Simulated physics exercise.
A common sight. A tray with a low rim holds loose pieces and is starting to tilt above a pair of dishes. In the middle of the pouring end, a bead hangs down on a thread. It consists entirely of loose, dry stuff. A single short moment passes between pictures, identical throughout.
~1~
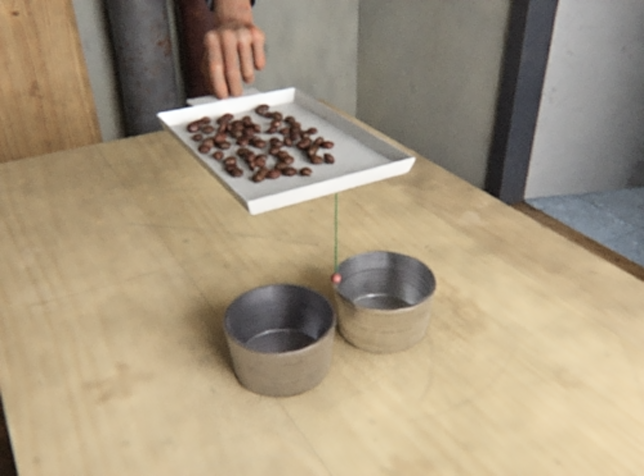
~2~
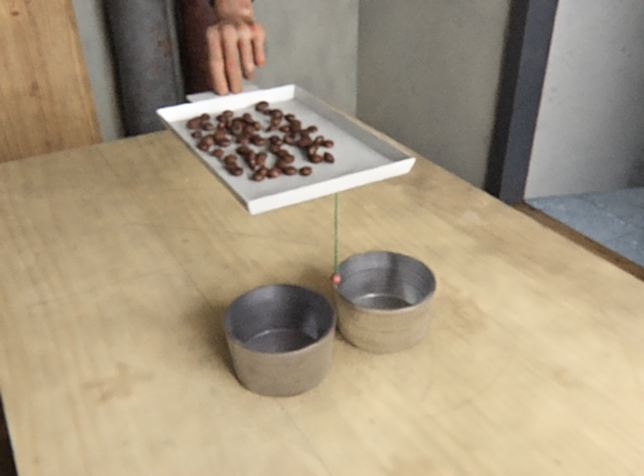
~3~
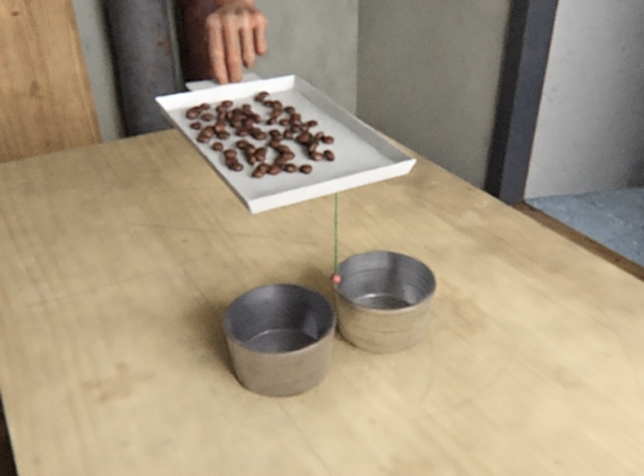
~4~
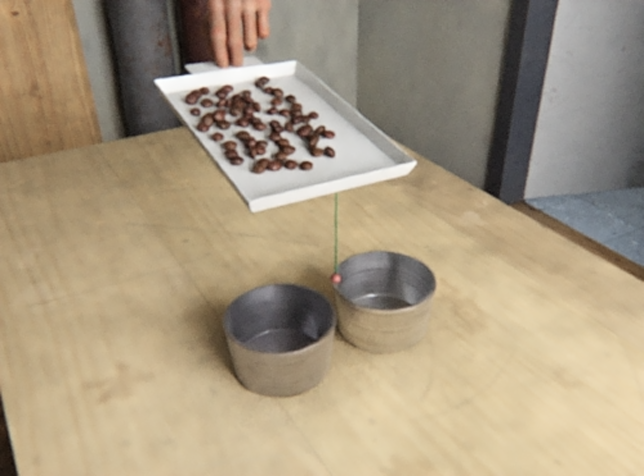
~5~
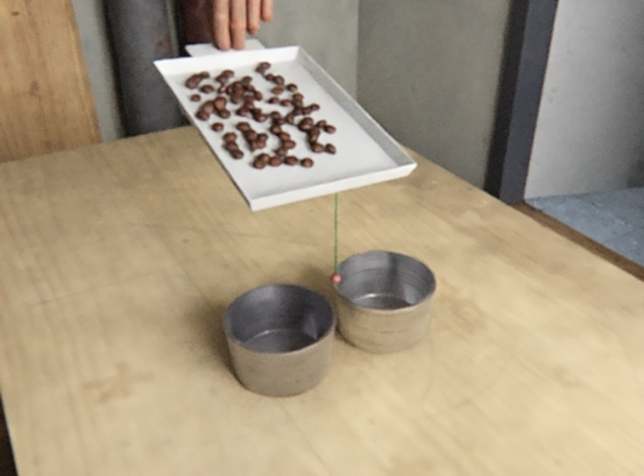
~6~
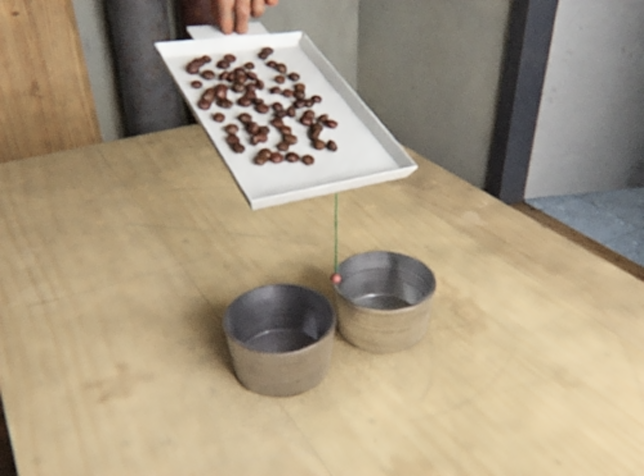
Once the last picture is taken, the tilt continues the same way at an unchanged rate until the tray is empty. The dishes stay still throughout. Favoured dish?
Honestly the dish that comes off better is the right one.
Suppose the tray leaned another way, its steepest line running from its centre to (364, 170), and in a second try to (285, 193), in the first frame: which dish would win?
First case: The dish at right. Second case: The dish at left.
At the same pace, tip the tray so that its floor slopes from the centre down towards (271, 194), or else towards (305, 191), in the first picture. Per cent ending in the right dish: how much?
Respectively 0 and 0 in a hundred.
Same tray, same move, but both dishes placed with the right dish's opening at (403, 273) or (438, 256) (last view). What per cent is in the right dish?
Roughly 50 % and 10 %.
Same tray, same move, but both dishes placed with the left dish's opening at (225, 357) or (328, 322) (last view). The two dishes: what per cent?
About 40% and about 90%.
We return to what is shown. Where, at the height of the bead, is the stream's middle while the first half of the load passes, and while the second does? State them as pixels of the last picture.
Near (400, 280) to start, and near (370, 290) afterwards.
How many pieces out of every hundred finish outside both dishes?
My guess is about 40 percent.
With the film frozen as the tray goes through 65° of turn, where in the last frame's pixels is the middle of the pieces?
Roughly at (363, 176).
Soon, tray tipped steeply; most on the tray; about a quarter in the air.
A while on, tray tipped past a quarter turn; about a quarter on the tray; about a third in the right dish; about a quarter outside both; about a quarter in the air.
Towards the end, tray tipped past a quarter turn; a small part in the left dish; about half in the right dish; about a third outside both.
Finally, tray tipped past a quarter turn; a small part in the left dish; about half in the right dish; about a third outside both.
